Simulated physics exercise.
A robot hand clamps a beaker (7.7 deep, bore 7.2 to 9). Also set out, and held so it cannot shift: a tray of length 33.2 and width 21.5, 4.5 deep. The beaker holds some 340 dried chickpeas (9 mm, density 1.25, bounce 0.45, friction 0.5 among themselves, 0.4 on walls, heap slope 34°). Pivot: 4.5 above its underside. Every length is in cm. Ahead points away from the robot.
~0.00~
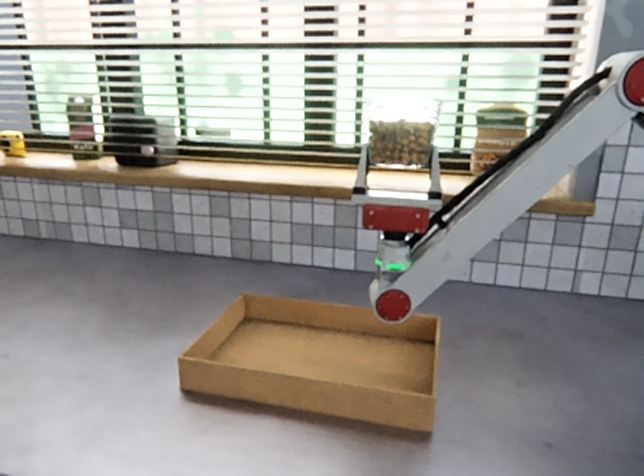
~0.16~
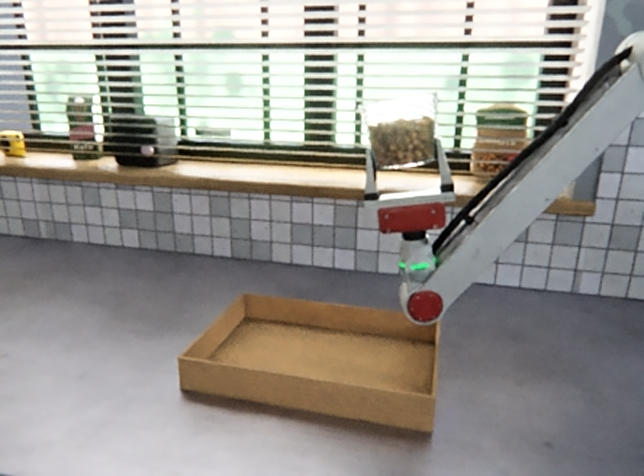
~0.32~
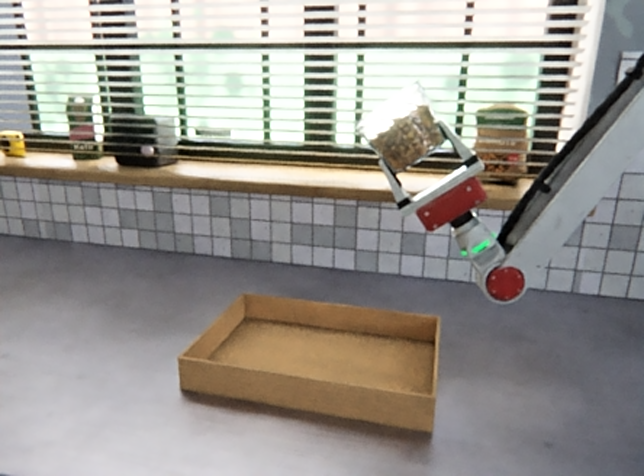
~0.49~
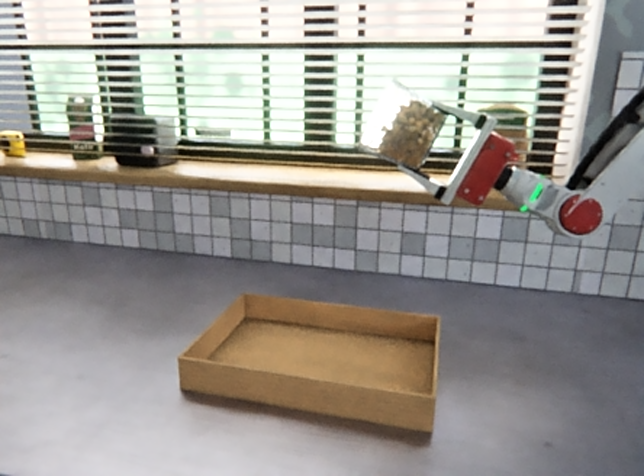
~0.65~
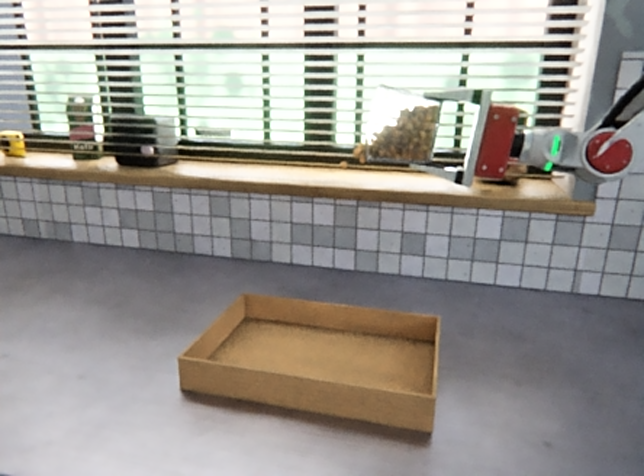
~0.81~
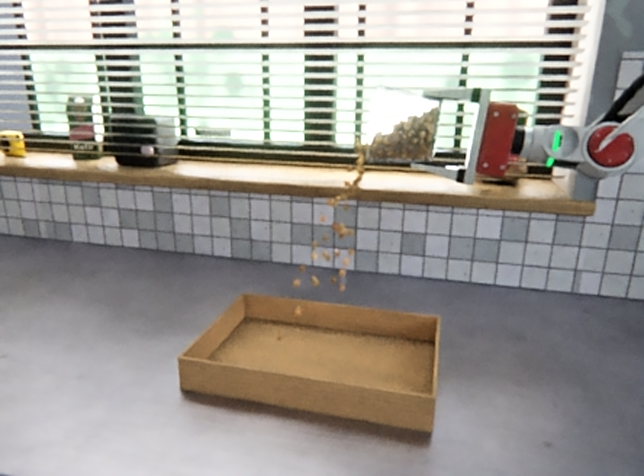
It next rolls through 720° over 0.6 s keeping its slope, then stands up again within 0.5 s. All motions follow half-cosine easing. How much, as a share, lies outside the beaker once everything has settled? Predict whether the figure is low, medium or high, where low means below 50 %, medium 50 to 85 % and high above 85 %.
Medium.
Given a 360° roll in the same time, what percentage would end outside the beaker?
Estimate: Approx. 65 per cent.
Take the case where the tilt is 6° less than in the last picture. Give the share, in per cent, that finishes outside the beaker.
I'd say close to 40 in a hundred.
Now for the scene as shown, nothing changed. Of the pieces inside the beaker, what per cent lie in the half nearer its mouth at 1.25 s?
About 50 %.
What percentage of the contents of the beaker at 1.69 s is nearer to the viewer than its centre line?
About 60 %.
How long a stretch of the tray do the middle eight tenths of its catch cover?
Spread length: Approx. 20 cm.
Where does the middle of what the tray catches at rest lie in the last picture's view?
Roughly at pixel (285, 356).
After 1.25 s, tipped 85°, highest piece 39 above the table; 174 in the beaker, 109 in the tray, 3 on the table or floor, 57 in flight or on a rim.
After 1.69 s, tipped 35°, highest piece 36 above the table; 201 in the tray, 120 in the beaker, 14 on the table or floor, 8 in flight or on a rim.
After 2.11 s, upright, highest piece 36 above the table; 203 in the tray, 120 in the beaker, 20 on the table or floor.
After 2.81 s, upright, highest piece 36 above the table; 203 in the tray, 120 in the beaker, 20 on the table or floor.
In the end, 203 in the tray, 120 in the beaker, 20 on the table or floor. That is 65 % outside the beaker.
